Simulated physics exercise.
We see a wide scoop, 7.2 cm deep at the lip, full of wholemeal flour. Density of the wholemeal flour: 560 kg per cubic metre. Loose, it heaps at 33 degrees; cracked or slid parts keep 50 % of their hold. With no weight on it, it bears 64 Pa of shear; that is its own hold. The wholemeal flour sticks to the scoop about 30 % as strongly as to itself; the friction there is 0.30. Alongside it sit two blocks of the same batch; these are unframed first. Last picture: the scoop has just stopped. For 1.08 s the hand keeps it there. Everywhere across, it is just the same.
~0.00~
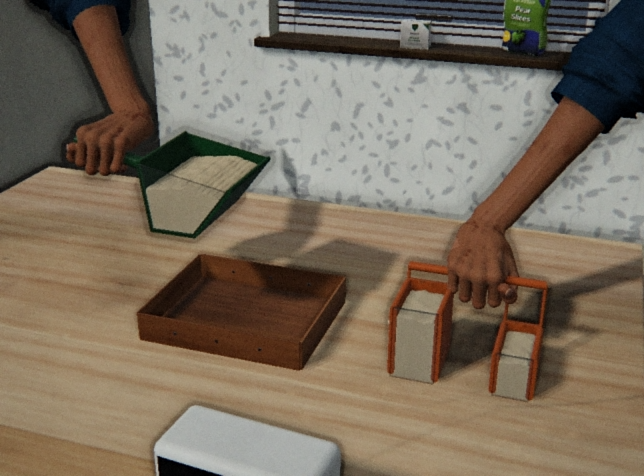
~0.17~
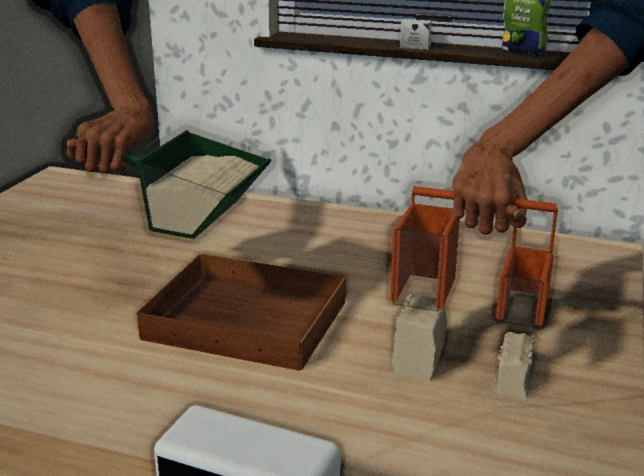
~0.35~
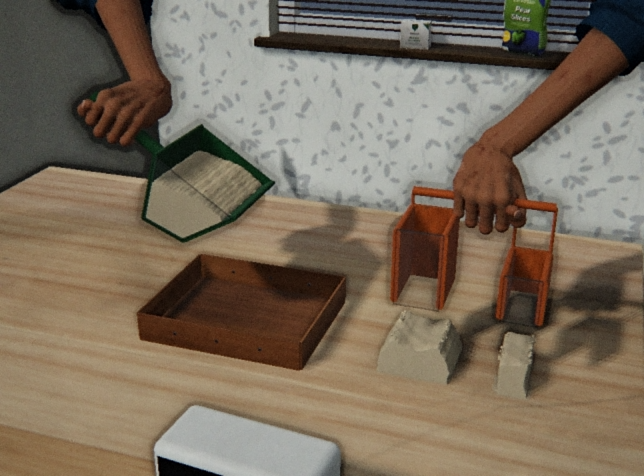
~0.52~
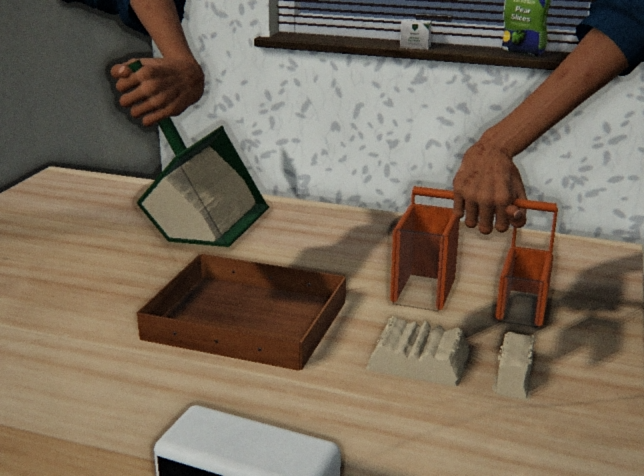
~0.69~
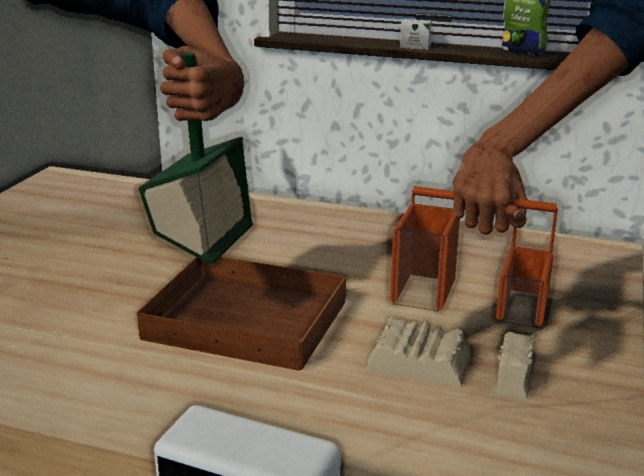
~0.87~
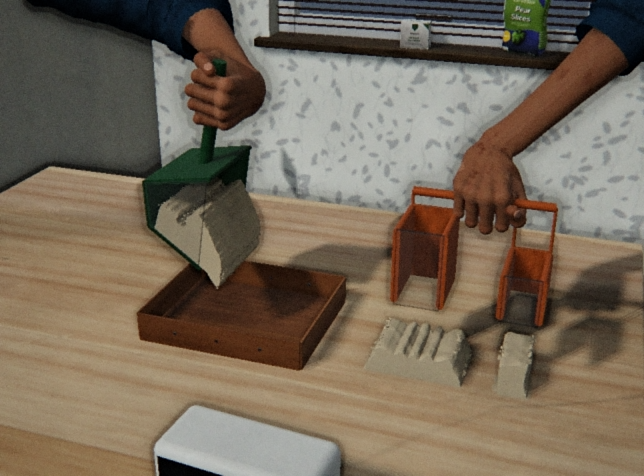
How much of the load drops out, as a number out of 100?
About 100 out of 100.
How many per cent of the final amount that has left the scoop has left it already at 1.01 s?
It comes to around 70 %.
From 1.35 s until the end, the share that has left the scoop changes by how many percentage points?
It changes by about 0 percent of the whole.
By 1.01 s, the scoop is at 88 degrees and 71 % has left it.
By 1.18 s, the scoop is at 88 degrees and 100 % has left it.
By 1.35 s, the scoop is at 88 degrees and 100 % has left it.
By 1.51 s, the scoop is at 88 degrees and 100 % has left it.
By 1.62 s, at the end, the scoop is at 88 degrees and 100 % has left it.
